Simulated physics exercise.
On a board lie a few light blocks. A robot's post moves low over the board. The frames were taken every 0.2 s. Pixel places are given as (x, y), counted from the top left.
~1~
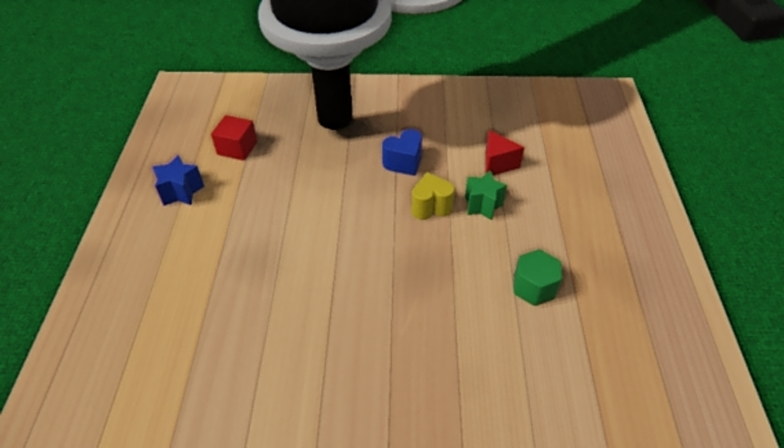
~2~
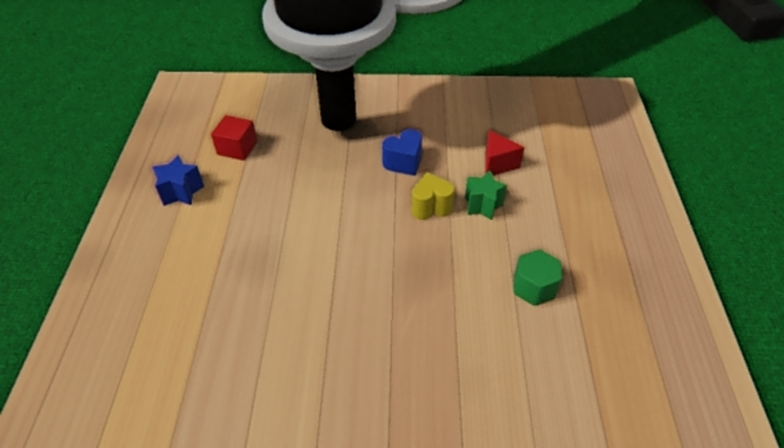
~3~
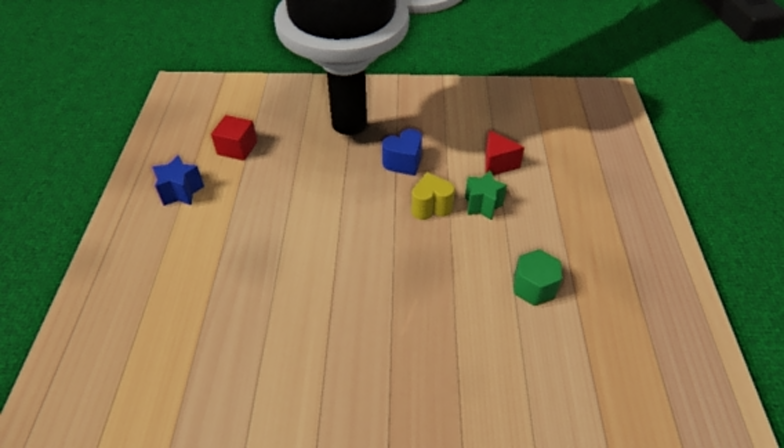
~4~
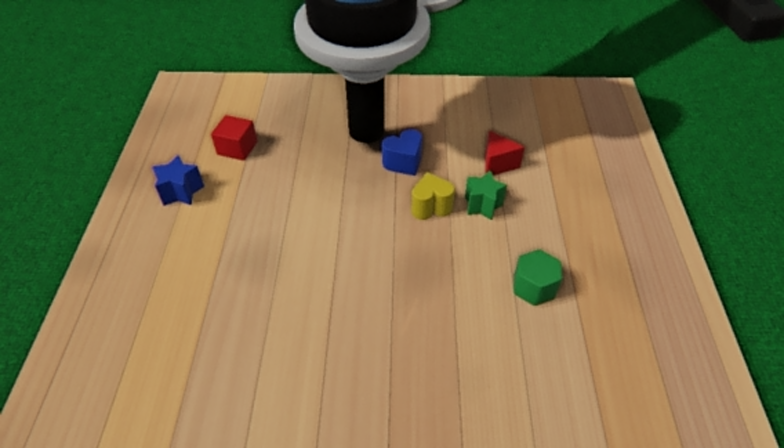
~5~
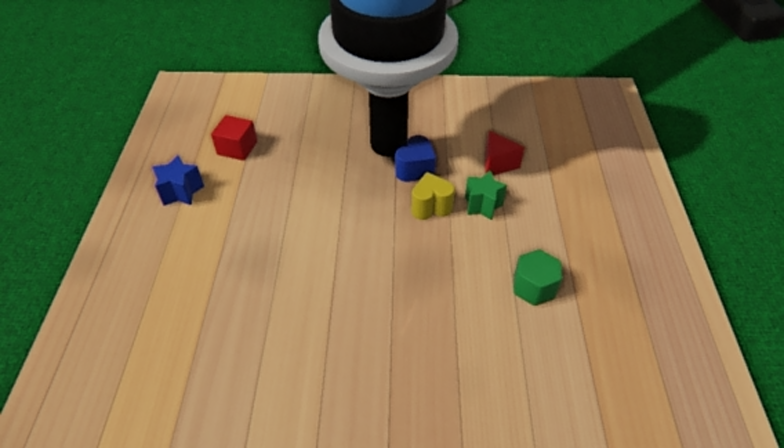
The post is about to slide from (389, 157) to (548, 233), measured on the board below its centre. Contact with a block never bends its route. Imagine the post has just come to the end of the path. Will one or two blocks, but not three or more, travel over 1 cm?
Going by the path, yes.
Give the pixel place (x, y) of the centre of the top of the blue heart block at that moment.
For the centre of its top, I'd go with (589, 228).
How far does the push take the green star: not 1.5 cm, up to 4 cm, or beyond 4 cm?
Ends over 4 cm away.
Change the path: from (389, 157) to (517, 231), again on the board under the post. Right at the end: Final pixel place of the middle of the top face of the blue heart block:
About (557, 223).
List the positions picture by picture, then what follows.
In the first picture, lower end of the post at (335, 119), tops of blocks, blue heart block at (404, 141), yellow heart block at (433, 186), green star at (486, 185).
In the second picture, post at (339, 120), blocks as before.
In the third picture, post at (350, 124), blocks as before.
In the fourth picture, post at (367, 132), blocks as before.
In the fifth picture, post at (389, 145), blue heart block at (416, 149), yellow heart block at (433, 186), green star at (486, 185).
What follows on the original path. One third of the way, post at (440, 168); blue heart block at (471, 172); green star at (496, 192).
Two thirds of the way, post at (494, 194); blue heart block at (528, 199); green star at (551, 223).
At the end, post at (552, 221); blue heart block at (589, 228); yellow heart block not moved; green star at (607, 257).
